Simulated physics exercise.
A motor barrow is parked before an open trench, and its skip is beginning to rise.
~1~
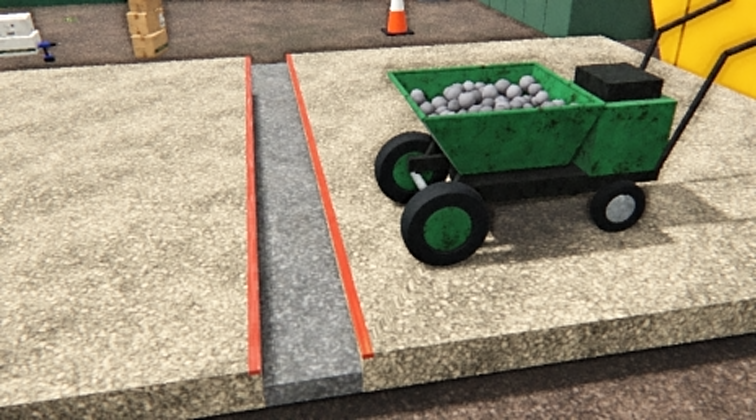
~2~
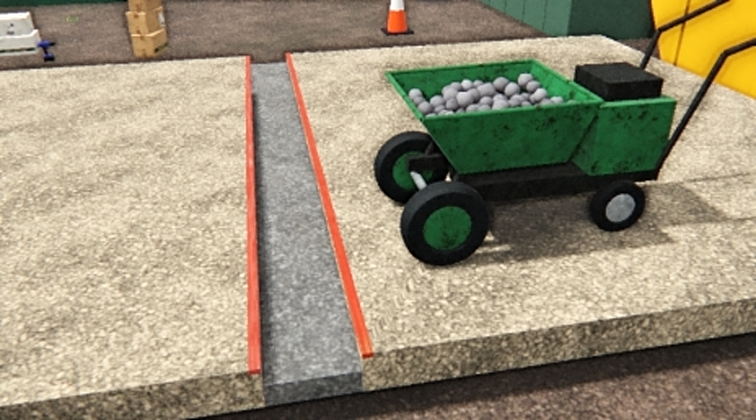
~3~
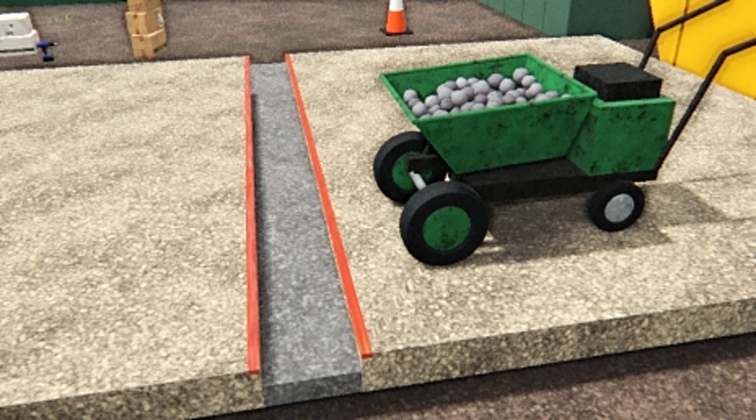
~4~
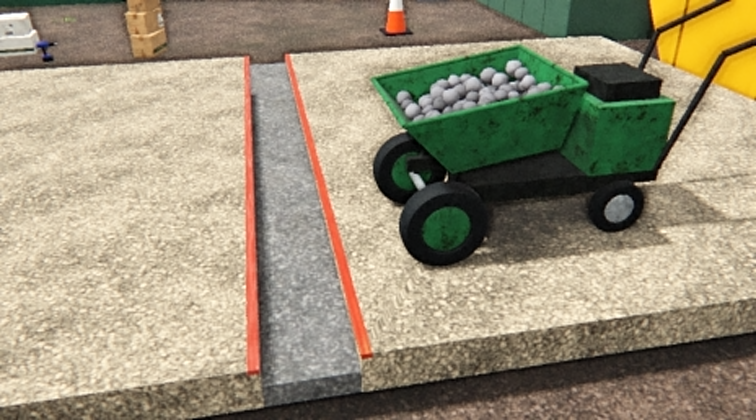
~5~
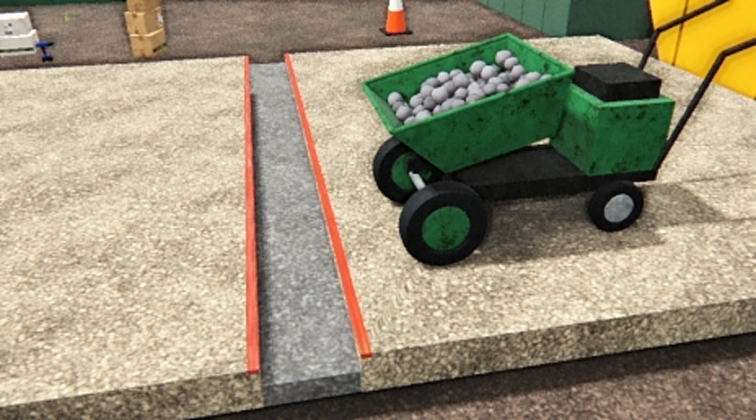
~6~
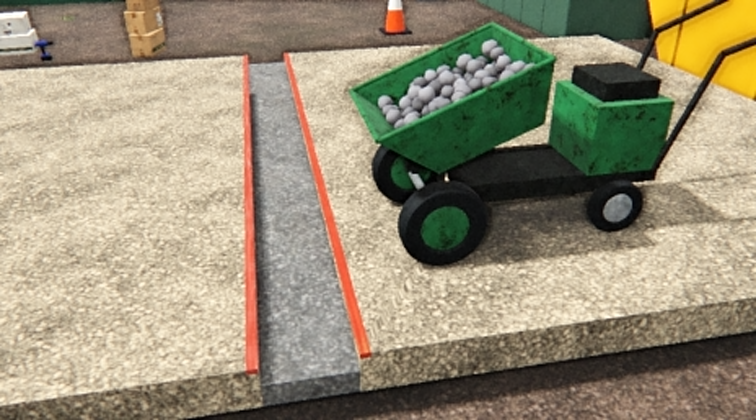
Green motor barrow standing beside a shallow red-edged trench, its skip of grey cobbles gradually tilting forward to the left.
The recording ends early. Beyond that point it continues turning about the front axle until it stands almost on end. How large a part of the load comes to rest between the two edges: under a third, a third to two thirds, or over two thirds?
To my eye, the trench share tops two thirds.
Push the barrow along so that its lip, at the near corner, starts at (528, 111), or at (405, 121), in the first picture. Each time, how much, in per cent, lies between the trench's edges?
About 30 percent at the first place and about 60 percent at the second.
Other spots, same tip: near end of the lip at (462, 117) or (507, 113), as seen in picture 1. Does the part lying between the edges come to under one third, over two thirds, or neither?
Over two thirds; in the middle band.
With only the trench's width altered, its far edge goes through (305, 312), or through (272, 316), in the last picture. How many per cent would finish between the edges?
You'd get 30 % in the first case and 60 % in the second.
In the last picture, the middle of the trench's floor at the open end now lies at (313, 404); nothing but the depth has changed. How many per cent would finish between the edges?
The share would be close to 90 percent.
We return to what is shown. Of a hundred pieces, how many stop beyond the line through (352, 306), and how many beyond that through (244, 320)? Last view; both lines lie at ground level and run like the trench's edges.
In order: 100 per cent, then 20 per cent.
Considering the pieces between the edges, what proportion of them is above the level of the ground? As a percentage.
40 in a hundred.
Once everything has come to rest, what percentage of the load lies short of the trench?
Share: Near 0 %.
Soon, skip tipped steeply; all in the skip.
A while on, skip tipped right over; most in the skip; about a quarter in or heaped over the trench; a stray few falling.
Towards the end, skip tipped right over; a small part in the skip; most in or heaped over the trench; a small part beyond it.
Finally, skip tipped right over; a stray few short of the trench; most in or heaped over the trench; about a quarter beyond it.
